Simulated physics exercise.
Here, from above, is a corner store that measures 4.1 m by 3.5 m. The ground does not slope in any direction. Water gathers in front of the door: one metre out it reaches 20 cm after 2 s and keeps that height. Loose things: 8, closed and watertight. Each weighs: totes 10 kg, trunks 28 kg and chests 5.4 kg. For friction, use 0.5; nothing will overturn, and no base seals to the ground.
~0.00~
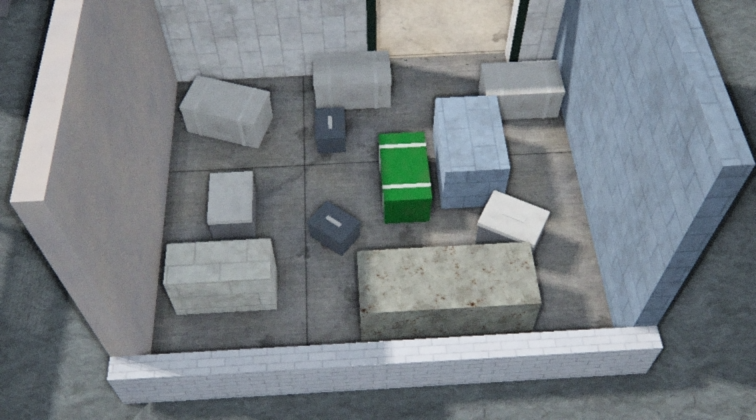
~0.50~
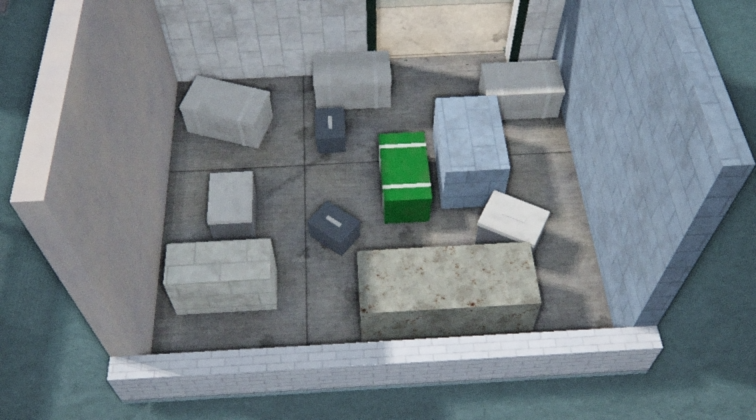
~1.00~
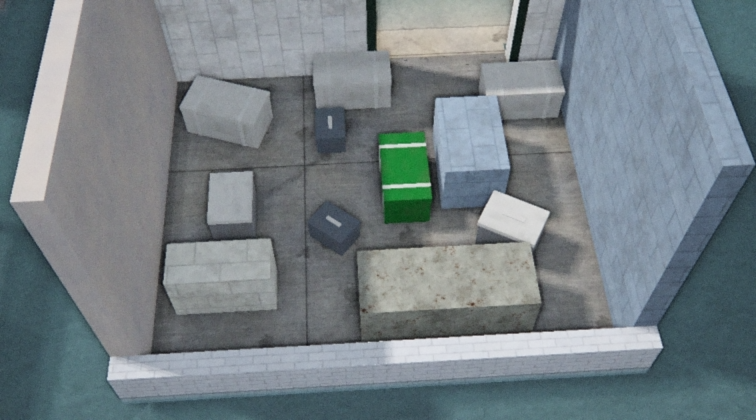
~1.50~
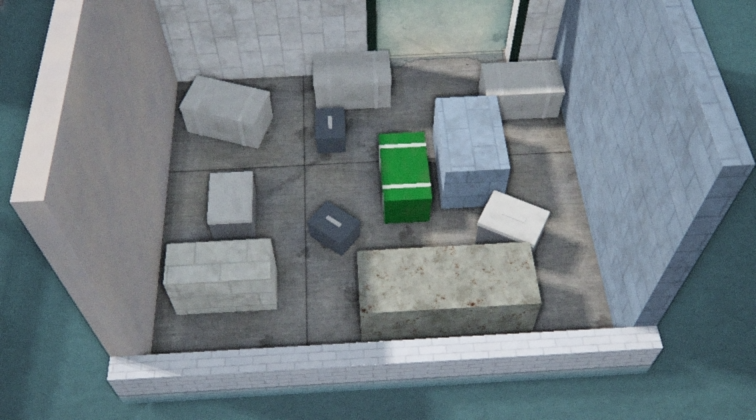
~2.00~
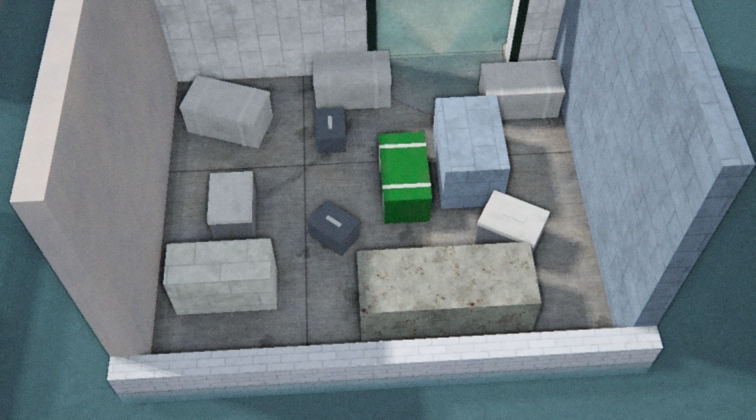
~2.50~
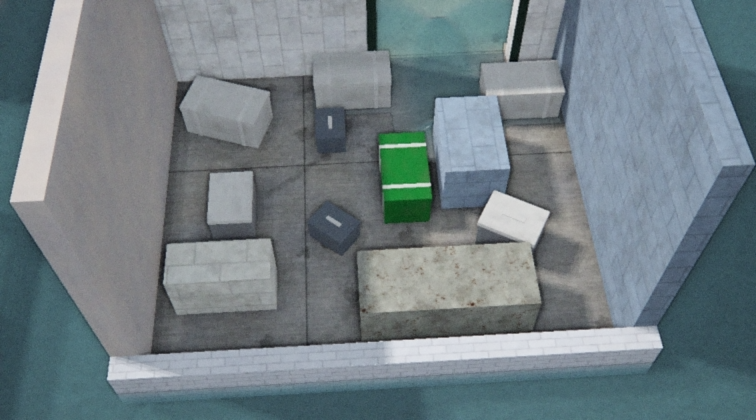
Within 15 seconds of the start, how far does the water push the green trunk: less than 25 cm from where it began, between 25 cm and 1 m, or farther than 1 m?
It's set to drift part of a metre.
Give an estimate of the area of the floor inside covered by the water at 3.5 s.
4.0 m2.
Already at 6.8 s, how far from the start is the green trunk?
It is about 60 cm out of place by then.
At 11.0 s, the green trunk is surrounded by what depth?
Close to 11 centimetres.
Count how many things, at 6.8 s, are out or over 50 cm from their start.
Count: 3.
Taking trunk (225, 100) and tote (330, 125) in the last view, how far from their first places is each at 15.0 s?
The first is 30 cm from its start, the second 140 cm.
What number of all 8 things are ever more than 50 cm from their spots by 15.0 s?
6.
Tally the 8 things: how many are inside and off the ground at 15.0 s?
I'd say 8 of them.
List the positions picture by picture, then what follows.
The first picture shows the green trunk at (405, 166), on the bottom; 0.0 m2 under water; 0 of 8 have shifted.
The second picture shows the green trunk at (405, 166), on the bottom; water covers 0.0 m2; 0 of 8 have shifted.
The third picture shows the green trunk at (405, 166), on the bottom; water covers 0.0 m2; 0 of 8 have shifted.
The fourth picture shows the green trunk at (405, 166), on the bottom; water covers 0.0 m2; 0 of 8 have shifted.
The fifth picture shows the green trunk at (405, 166) rests on the ground; water covers 0.7 m2; 0 of 8 have shifted.
The sixth picture shows the green trunk at (405, 166), on the bottom; 1.2 m2 under water; 0 of 8 have shifted.
After 3.5 s the green trunk is near (405, 179), 0.2 m from its start, aground; 0 afloat.
After 6.8 s the green trunk is near (404, 216), 0.6 m from its start, aground; 2 afloat.
After 11.0 s the green trunk is near (414, 214), 0.6 m from its start, afloat; 8 afloat.
After 15.0 s the green trunk is near (383, 213), 0.6 m from its start, afloat; 8 afloat.
